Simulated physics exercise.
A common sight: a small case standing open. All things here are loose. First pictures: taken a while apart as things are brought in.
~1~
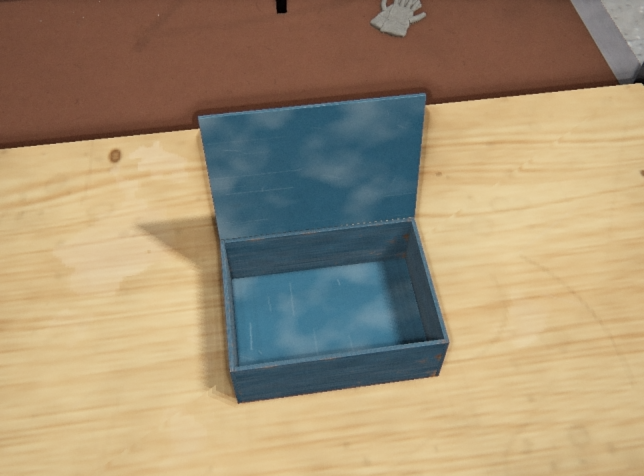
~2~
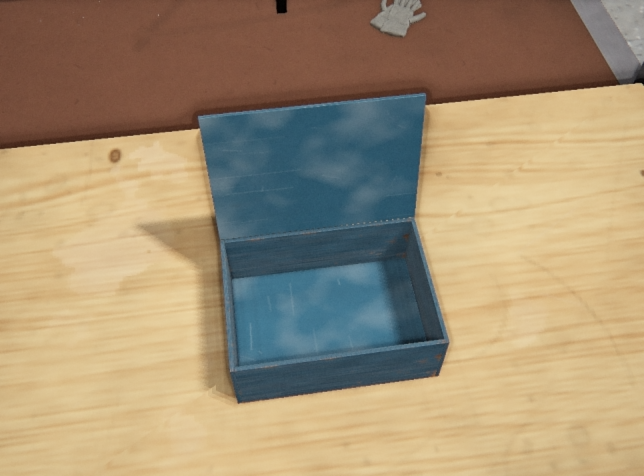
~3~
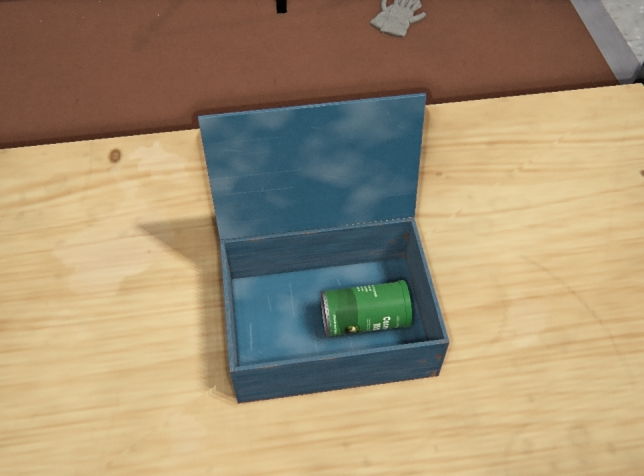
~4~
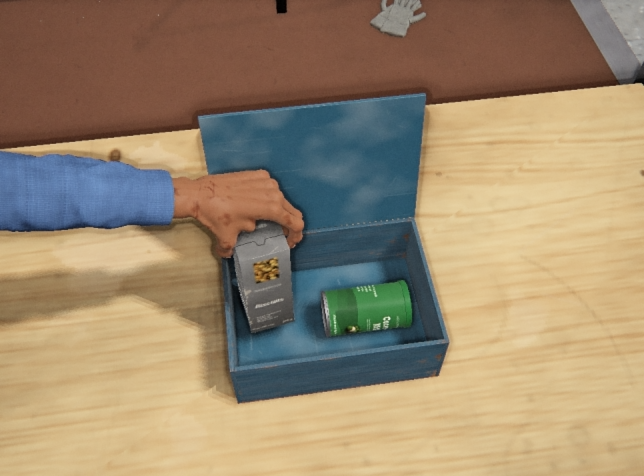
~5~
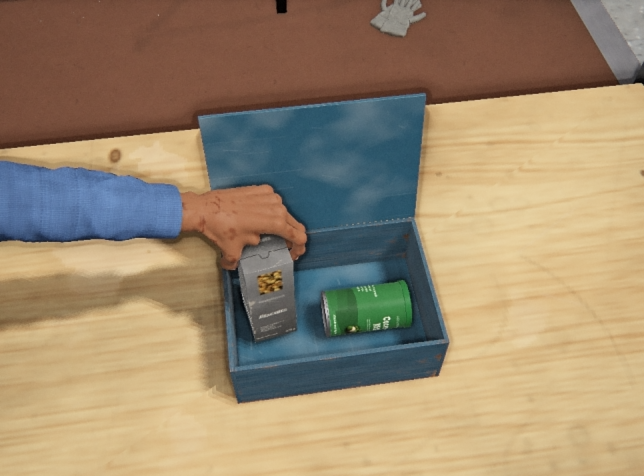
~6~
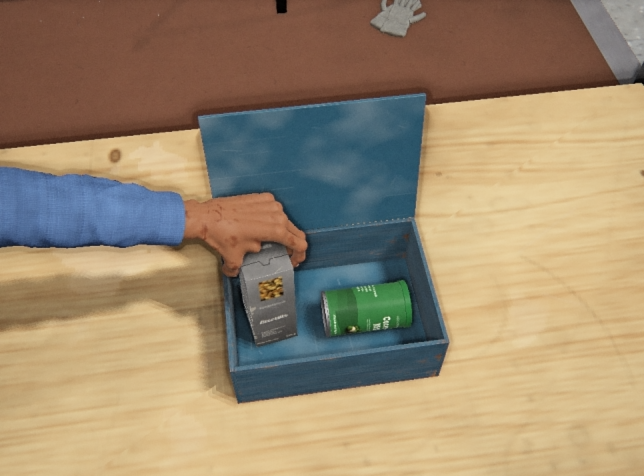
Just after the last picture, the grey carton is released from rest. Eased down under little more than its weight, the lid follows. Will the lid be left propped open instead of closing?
Yes, it stays propped open.
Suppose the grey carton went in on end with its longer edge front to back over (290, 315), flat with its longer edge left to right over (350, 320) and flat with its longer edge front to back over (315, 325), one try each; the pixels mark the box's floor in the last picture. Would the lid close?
In the first case it stays ajar; in the second case it closes; in the third case it closes.
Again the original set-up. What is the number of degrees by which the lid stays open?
Near 60° up from the rim.
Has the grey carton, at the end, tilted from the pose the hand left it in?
Looking at the last picture, the grey carton is left as set.
Then, 1.00 s later than the last frame, lid starting down.
Then, 1.40 s later than the last frame, lid 72° above the rim.
Then, 1.90 s later than the last frame, lid 58° above the rim.
Then, 4.30 s later than the last frame, grey carton resting near (267, 290).
When it is over, lid 58° above the rim; both as before. End places, in pixels of the last picture, grey carton near (267, 290).
